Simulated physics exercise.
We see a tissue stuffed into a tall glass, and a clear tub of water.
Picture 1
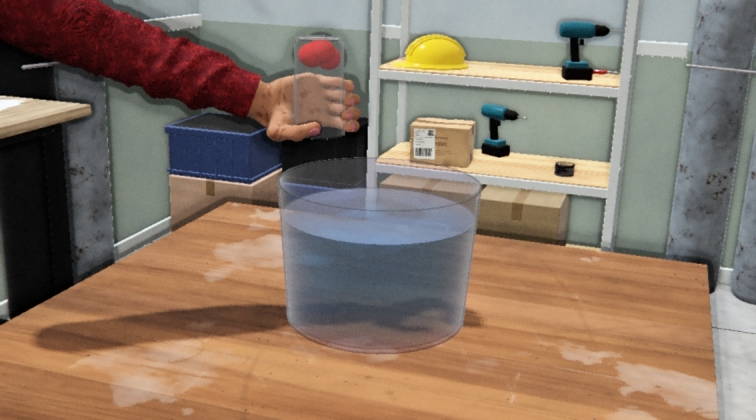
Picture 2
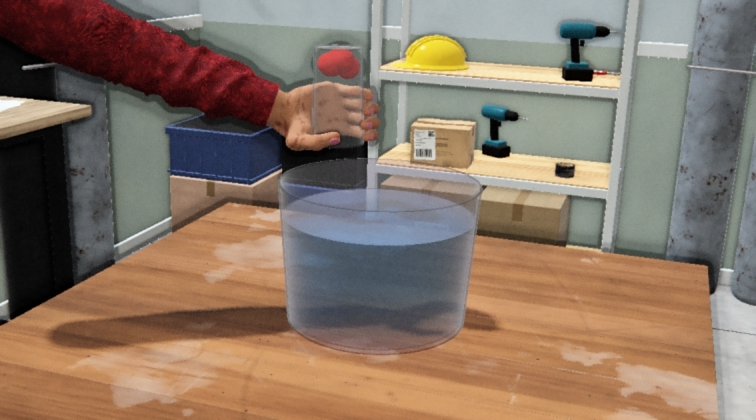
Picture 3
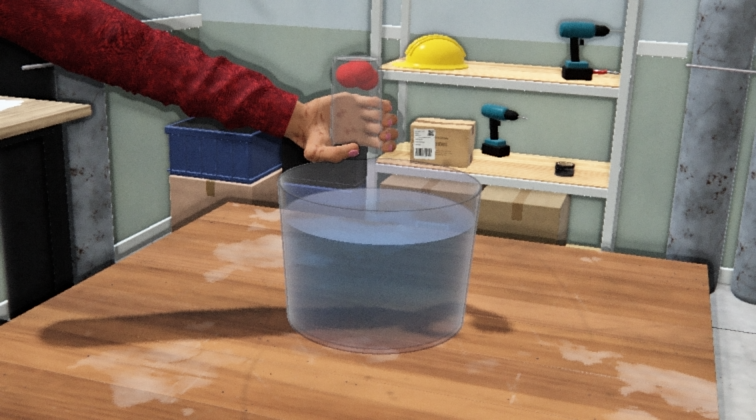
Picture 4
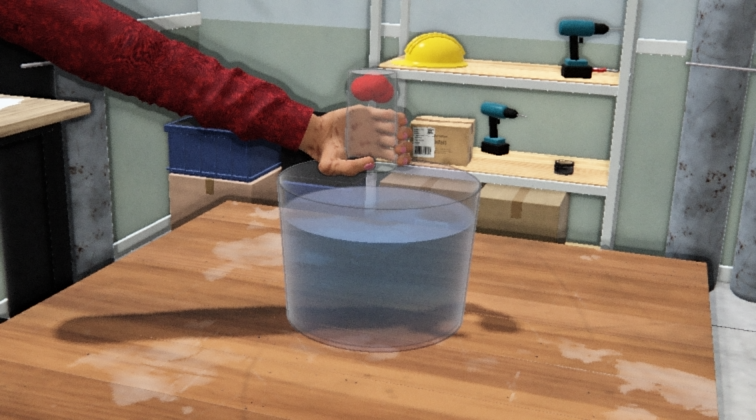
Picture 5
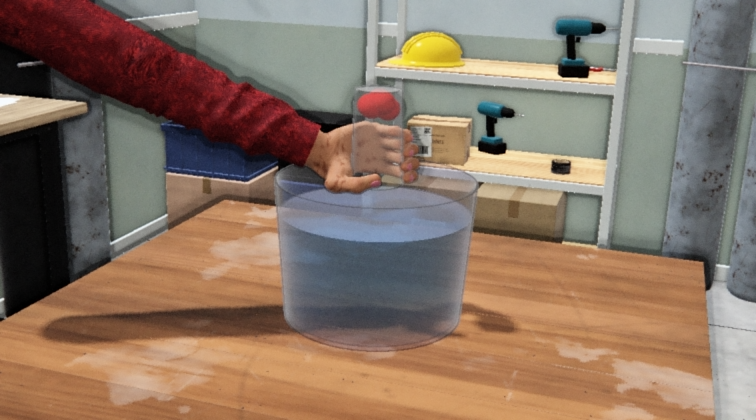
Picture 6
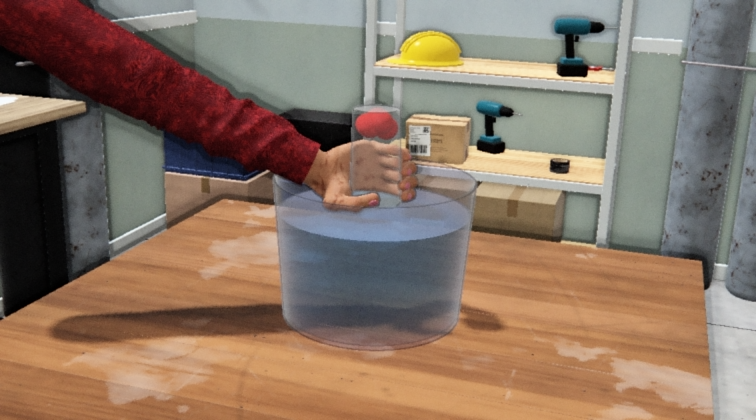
A hand in a red sleeve lowering an upside-down clear glass with red tissue inside toward a clear tub of water.
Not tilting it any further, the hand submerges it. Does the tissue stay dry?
Yes.
A moment on, the tall glass enters the water.
Further on, air is trapped inside and holds the level down.
When it is over, the tall glass is under, still full of air, and the tissue is dry.
